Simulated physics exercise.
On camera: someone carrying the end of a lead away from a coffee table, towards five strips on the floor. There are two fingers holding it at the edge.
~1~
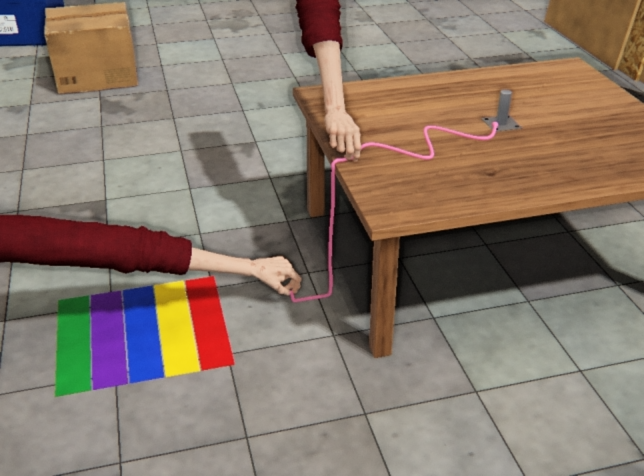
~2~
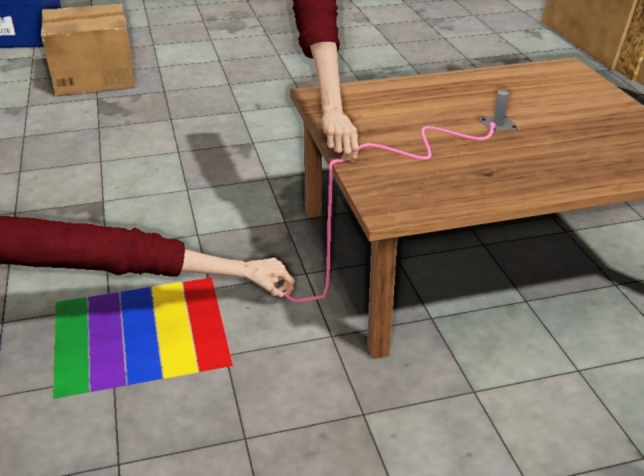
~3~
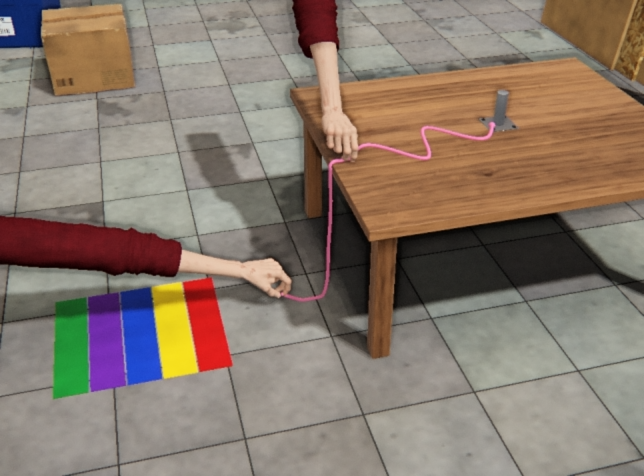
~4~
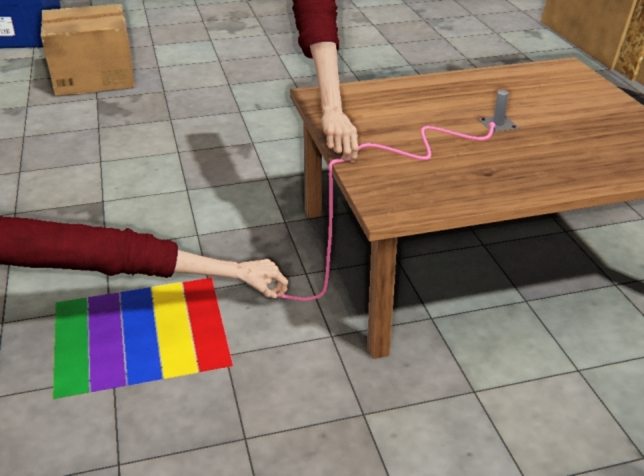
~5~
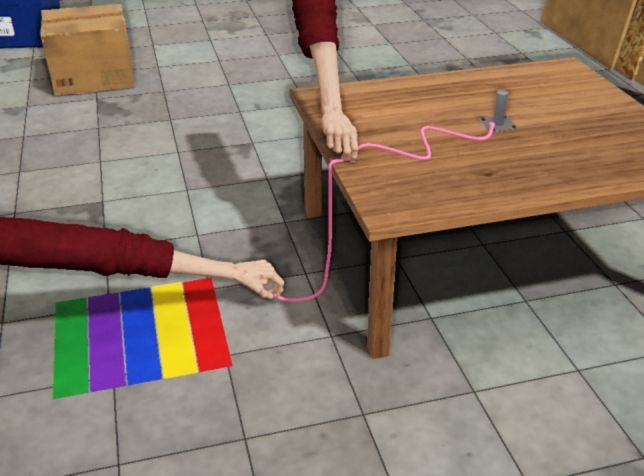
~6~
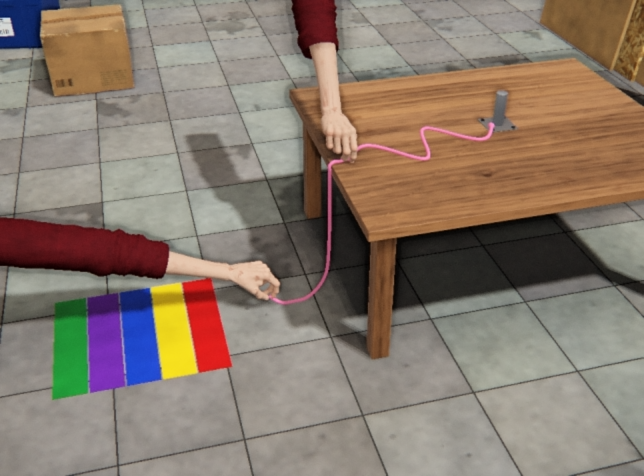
On a tiled floor beside a wooden table, one hand pressed a pink cord at the table's edge while another hand drew its loose end slightly left, towards five coloured strips.
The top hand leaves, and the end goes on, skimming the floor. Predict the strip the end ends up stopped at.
The end ends up at the green strip.
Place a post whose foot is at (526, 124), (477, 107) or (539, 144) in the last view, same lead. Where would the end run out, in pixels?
First (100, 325), then (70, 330), and last (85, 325).
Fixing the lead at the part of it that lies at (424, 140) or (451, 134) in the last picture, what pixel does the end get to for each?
Try by try, around (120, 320) and (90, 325).
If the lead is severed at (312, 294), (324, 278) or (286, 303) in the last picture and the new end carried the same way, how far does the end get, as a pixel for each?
The pixels are (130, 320), (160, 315) and (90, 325), in the order of the tries.
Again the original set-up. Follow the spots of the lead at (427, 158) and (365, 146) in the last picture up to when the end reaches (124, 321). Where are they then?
You'll see them at (350, 155) and then at (315, 201).
Early on, end near (123, 321); over blue.
Midway, end near (87, 327); over purple.
At the end of the slack, end near (65, 330); over green. It halts on the green strip.
